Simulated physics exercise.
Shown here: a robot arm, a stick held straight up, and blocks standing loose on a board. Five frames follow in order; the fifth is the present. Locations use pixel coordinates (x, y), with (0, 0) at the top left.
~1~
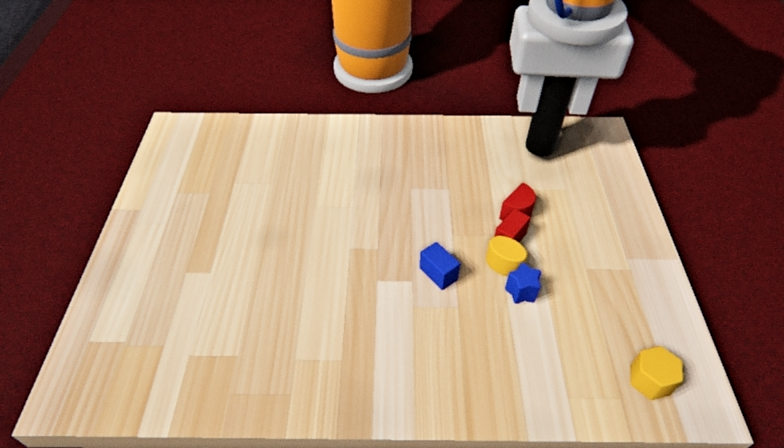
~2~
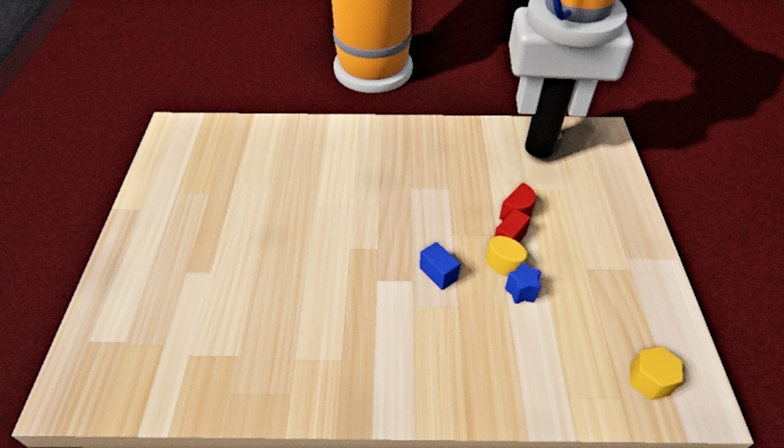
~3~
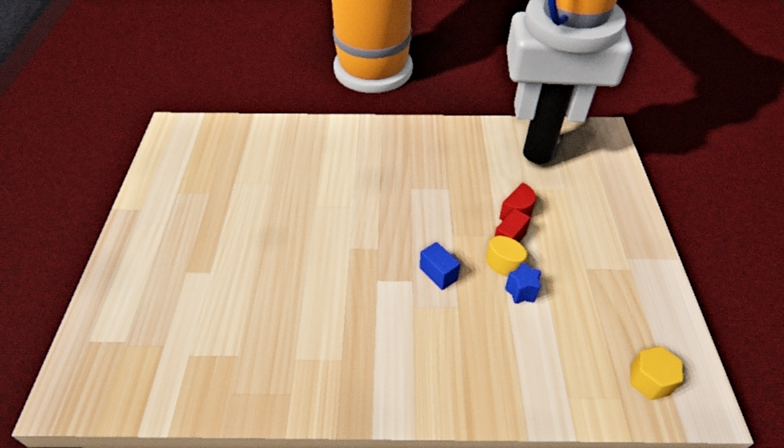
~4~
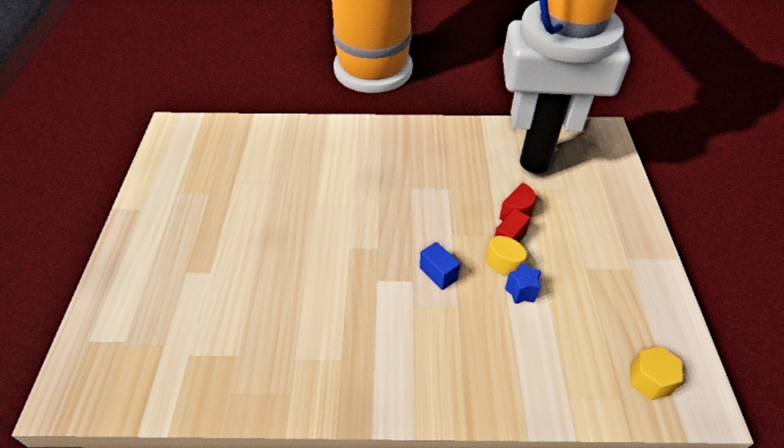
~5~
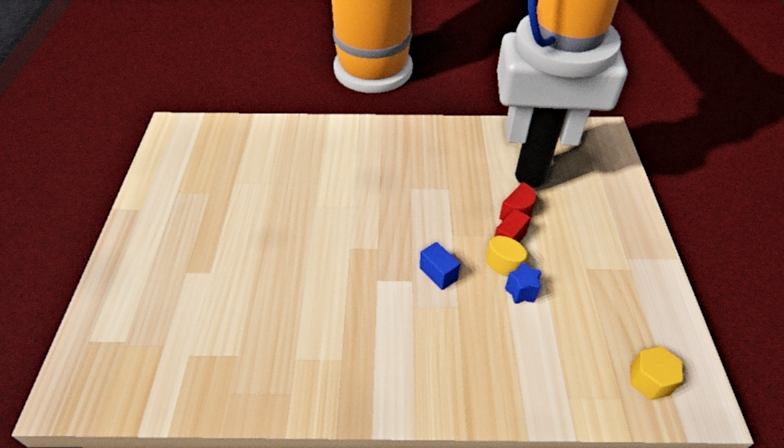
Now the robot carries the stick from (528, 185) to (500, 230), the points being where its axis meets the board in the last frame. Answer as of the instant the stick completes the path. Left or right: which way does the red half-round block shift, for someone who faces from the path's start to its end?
Gets pushed right.
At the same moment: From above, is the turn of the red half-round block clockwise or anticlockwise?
Turns clockwise.
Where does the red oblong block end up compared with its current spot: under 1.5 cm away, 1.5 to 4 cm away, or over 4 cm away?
The displacement of the red oblong block is above 4 cm.
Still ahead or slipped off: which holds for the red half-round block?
Most likely the red half-round block stays ahead.
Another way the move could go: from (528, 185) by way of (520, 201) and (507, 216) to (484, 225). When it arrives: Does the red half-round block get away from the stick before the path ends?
No - that is not the case.
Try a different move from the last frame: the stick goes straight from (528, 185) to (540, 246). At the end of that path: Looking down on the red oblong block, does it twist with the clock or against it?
My prediction: CCW.
What follows on the original path. Halfway along, stick at (516, 199); yellow oval block at (504, 265), turned 30° anticlockwise; red oblong block at (501, 239), turned 35° anticlockwise; red half-round block at (503, 213), turned 20° clockwise; blue star block at (531, 281).
At the end, stick at (502, 223); yellow oval block at (502, 275), turned 50° anticlockwise; red oblong block at (478, 251), turned 90° anticlockwise; red half-round block at (474, 225), turned 75° clockwise; blue star block at (533, 285), turned 15° anticlockwise.
